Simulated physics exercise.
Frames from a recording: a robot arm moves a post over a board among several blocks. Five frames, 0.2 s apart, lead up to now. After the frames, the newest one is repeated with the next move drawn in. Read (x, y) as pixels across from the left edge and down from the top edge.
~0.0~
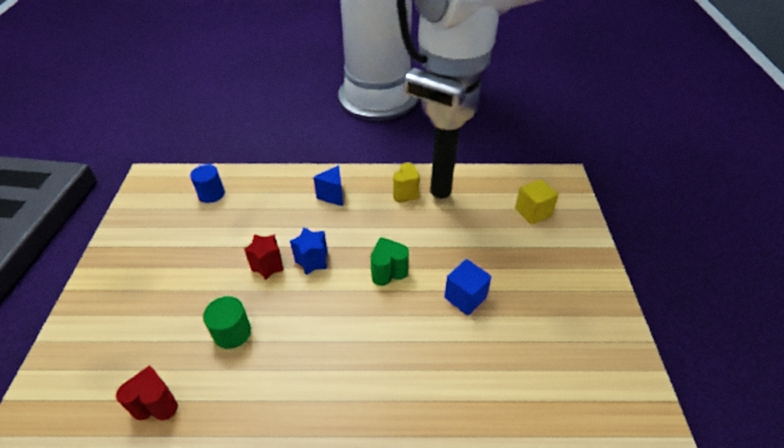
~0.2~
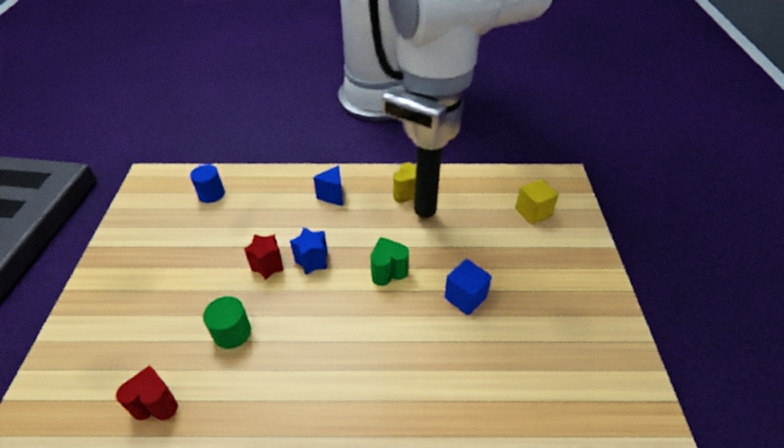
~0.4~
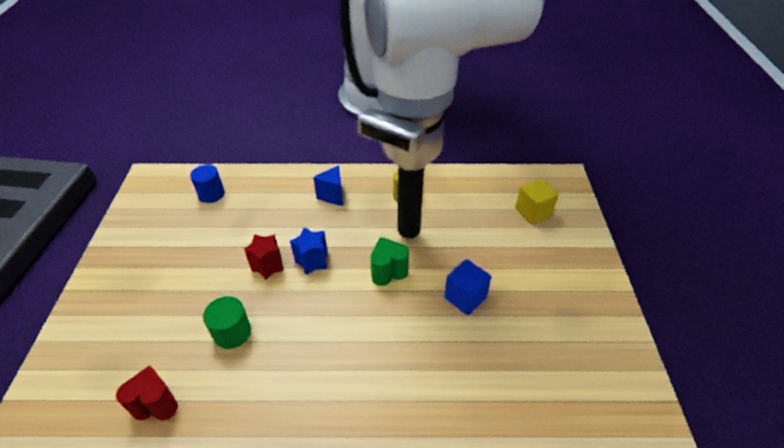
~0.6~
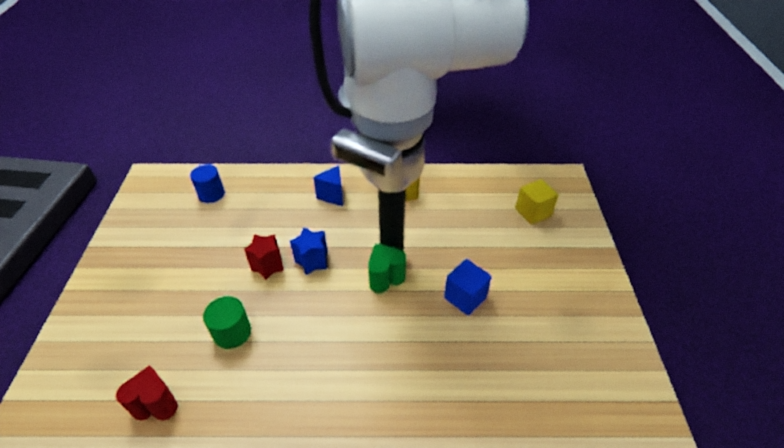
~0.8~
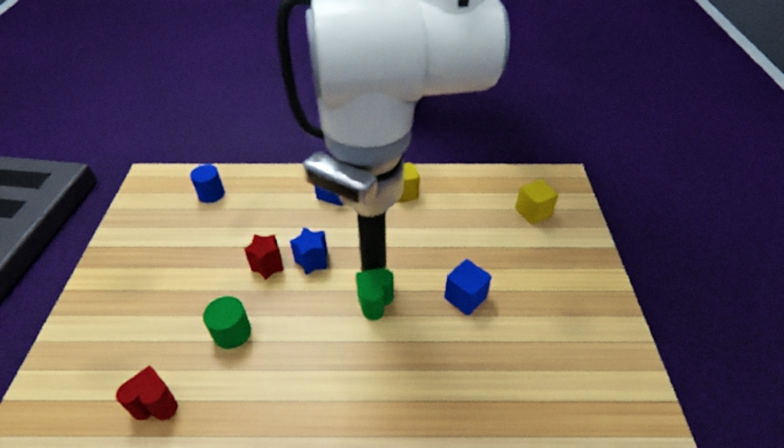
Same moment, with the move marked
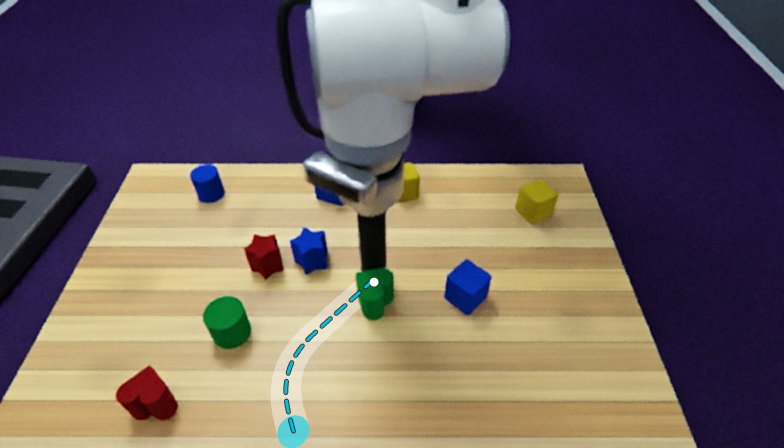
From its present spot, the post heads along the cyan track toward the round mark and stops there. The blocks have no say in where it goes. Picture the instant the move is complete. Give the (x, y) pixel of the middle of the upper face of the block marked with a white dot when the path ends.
In the picture, that point is around (371, 297).
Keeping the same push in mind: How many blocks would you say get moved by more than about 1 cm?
It displaces one.
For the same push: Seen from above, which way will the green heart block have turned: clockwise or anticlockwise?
Anticlockwise, looking down.
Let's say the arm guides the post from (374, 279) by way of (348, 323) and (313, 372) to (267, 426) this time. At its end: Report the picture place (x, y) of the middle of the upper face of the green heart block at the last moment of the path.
Pixel (370, 322).
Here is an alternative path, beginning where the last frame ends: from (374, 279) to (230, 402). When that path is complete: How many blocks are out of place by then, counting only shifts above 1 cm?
I think only one will be displaced.
The drawn path runs from (374, 279) through (332, 317) and (291, 365) to (293, 431); the dot is on the green heart block.
What follows on the original path. One third of the way, post (331, 311); green heart block (371, 297), turned 30° anticlockwise.
Two thirds of the way, post (289, 360); green heart block (371, 297), turned 30° anticlockwise.
At the end, post (291, 426); blue star-shaped block not moved; green heart block (371, 297), turned 30° anticlockwise.
